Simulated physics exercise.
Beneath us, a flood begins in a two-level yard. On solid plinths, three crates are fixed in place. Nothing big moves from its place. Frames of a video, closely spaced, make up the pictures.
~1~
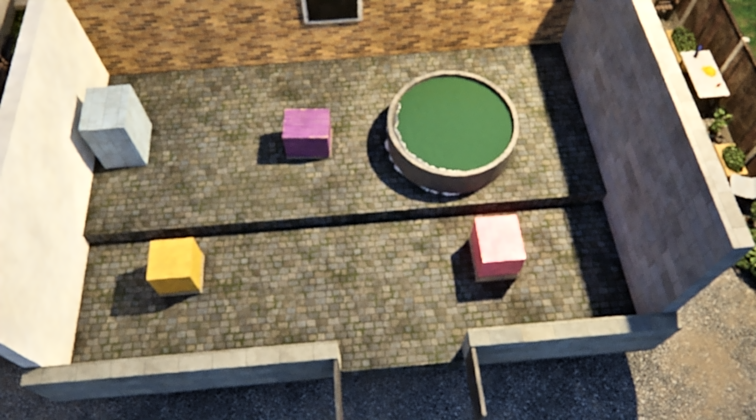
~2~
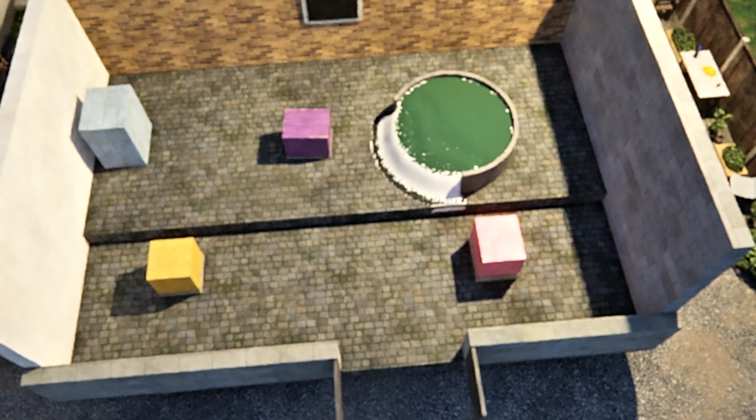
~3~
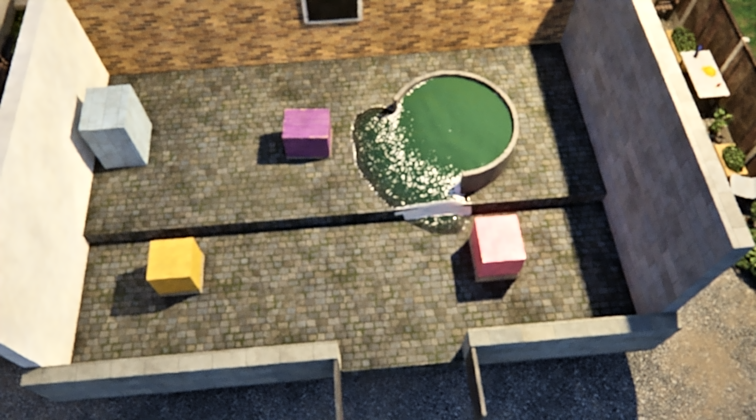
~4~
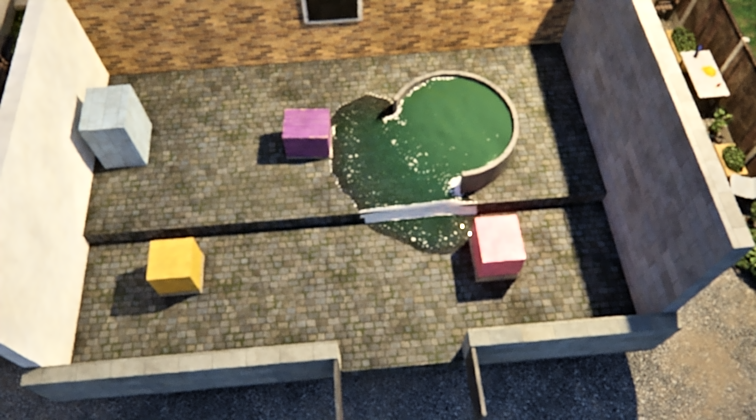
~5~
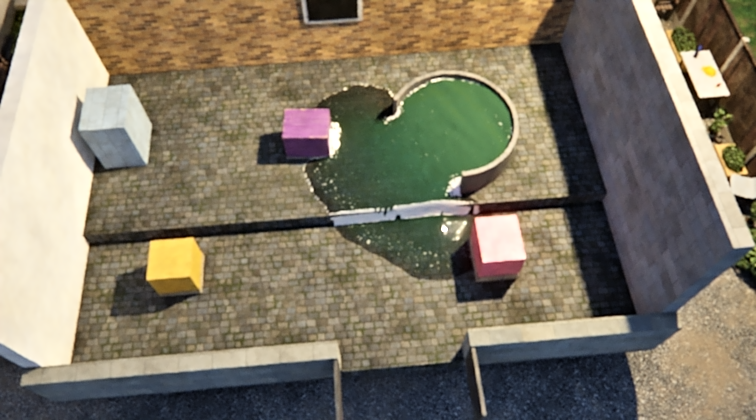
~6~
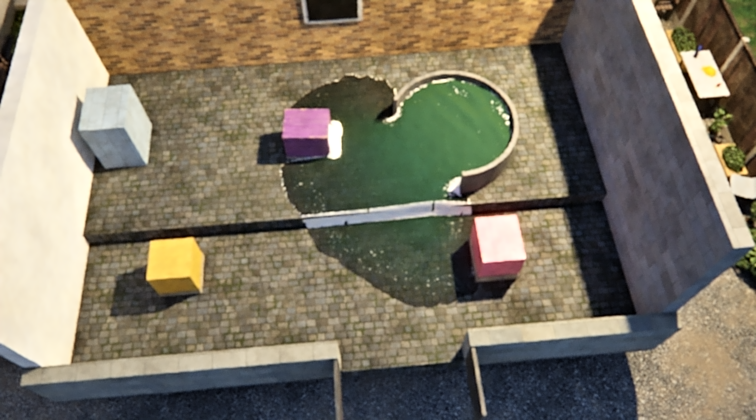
At first, green water sits still in a round tank in a walled, two-level paved yard with four coloured blocks. Then the tank's lower-left side opens and water pours out, foaming across the upper paving. It spills over the step onto the lower level, spreading around the purple block and beside the pink one.
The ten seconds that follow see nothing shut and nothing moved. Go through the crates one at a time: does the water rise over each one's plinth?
One at a time: The yellow crate - water gets over; the pink crate - water stays below; the purple crate - water gets over.
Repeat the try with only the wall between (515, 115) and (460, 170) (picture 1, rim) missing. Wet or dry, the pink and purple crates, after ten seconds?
Result - pink crate gets flooded, purple crate stays clear.
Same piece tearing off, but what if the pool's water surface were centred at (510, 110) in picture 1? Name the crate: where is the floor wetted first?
My pick is the pink crate.
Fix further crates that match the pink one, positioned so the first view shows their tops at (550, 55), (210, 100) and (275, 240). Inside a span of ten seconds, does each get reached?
In the listed order, the first crate remains untouched, the second remains untouched, while the third gets reached.
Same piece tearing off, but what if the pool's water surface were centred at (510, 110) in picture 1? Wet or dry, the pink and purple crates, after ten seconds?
Pink: Reached; purple: Reached.
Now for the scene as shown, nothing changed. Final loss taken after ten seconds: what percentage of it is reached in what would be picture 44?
Note - share reached: 75 %.
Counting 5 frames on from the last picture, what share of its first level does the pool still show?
I'd put it at some 50 per cent.
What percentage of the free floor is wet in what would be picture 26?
It works out to about 55 in a hundred.
A moment on, water covers 35 % of the floor; the yellow crate not reached, the pink crate water round its plinth, the purple crate water round its plinth.
Next, water covers 45 % of the floor; the yellow crate water round its plinth, the pink crate water round its plinth, the purple crate water round its plinth.
Then, water covers 55 % of the floor; the yellow crate water round its plinth, the pink crate water round its plinth, the purple crate water round its plinth.
Later, water covers 55 % of the floor; the yellow crate water round its plinth, the pink crate water round its plinth, the purple crate water round its plinth.
In the end, water covers 60 % of the floor; the yellow crate was topped, the pink crate stayed above the water, the purple crate was topped.
